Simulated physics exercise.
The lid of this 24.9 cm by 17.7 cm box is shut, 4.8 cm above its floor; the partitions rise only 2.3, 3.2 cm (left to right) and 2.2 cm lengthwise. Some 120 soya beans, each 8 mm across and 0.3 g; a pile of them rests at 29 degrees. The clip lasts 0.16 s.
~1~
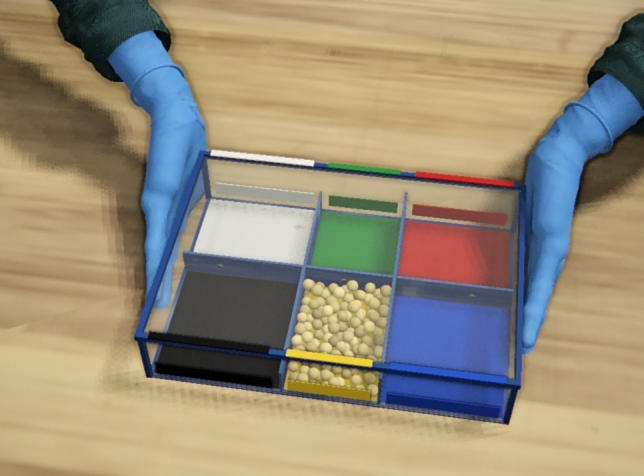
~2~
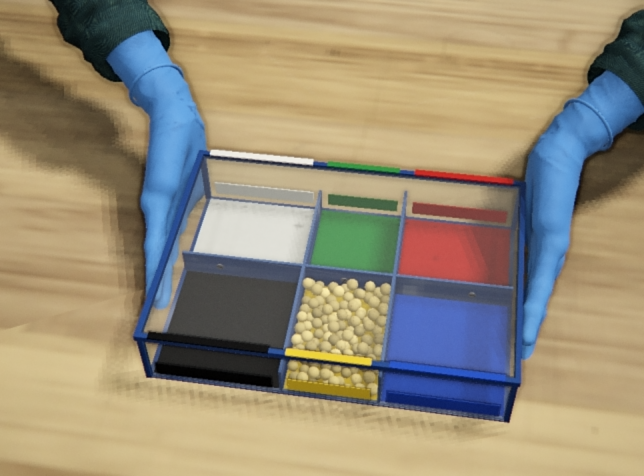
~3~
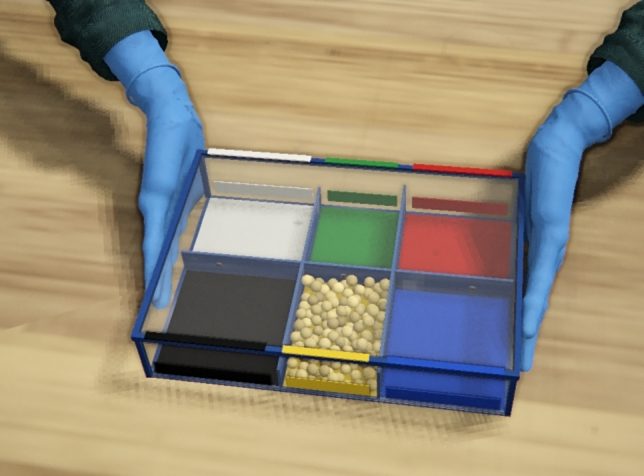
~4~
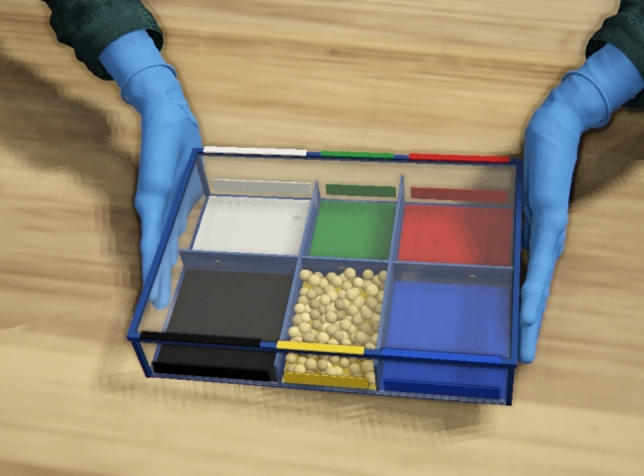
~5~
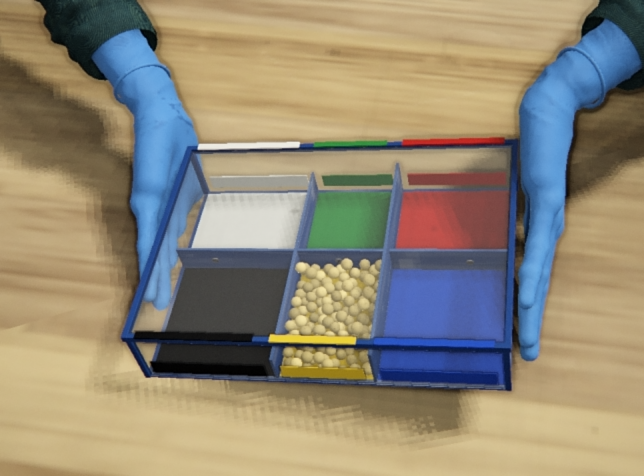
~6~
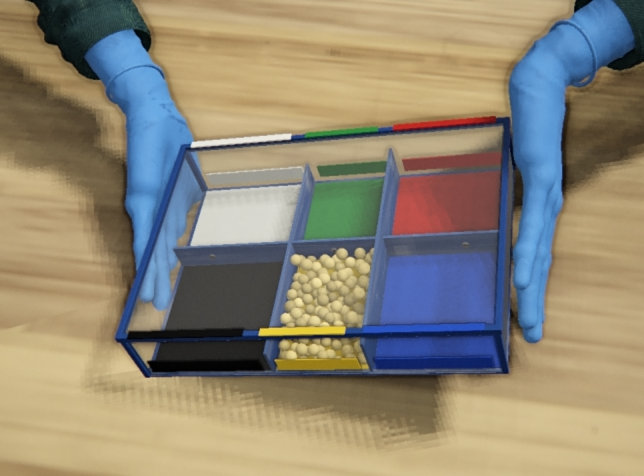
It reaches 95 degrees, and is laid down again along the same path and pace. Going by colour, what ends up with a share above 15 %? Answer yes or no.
Red: No, blue: No, green: No, yellow: No, white: No, black: Yes.
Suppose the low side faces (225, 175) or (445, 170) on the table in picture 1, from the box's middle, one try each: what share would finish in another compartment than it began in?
About 95 and 95 per cent.
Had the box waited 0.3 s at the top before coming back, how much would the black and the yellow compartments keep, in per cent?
In that case black 95; yellow 5.
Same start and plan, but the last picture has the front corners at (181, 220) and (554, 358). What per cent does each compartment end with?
Red 35, blue 20, green 5, yellow 35, white 0, black 0.
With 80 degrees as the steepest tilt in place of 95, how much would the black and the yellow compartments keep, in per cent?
Black 65; yellow 35.
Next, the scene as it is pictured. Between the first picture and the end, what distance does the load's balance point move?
Some 10.0 cm.
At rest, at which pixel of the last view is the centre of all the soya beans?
Near (192, 340).
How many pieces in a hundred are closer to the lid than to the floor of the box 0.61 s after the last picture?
About 70 per cent.
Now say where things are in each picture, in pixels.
Box tilt 0 degrees, front corners at (142, 335) and (515, 382); yellow 100 %, in the first picture.
Box tilt 1 degrees, front corners at (141, 335) and (514, 380), in the second picture.
Box tilt 2 degrees, front corners at (139, 335) and (513, 373), in the third picture.
Box tilt 5 degrees, front corners at (134, 335) and (511, 361), lowest corner left front, in the fourth picture.
Box tilt 10 degrees, front corners at (129, 335) and (505, 345), lowest corner left front, in the fifth picture.
Box tilt 14 degrees, front corners at (123, 336) and (495, 327), lowest corner left front; yellow 100 %, in the sixth picture.
Then, 0.61 s after the last picture, tilt 95 degrees; yellow 70 %, black 30 %.
Then, 1.01 s after the last picture, tilt 42 degrees; yellow 5 %, black 95 %.
Then, 1.50 s after the last picture, tilt 0 degrees; yellow 5 %, black 95 %.
In the end, red 0 %, blue 0 %, green 0 %, yellow 5 %, white 0 %, black 95 %.
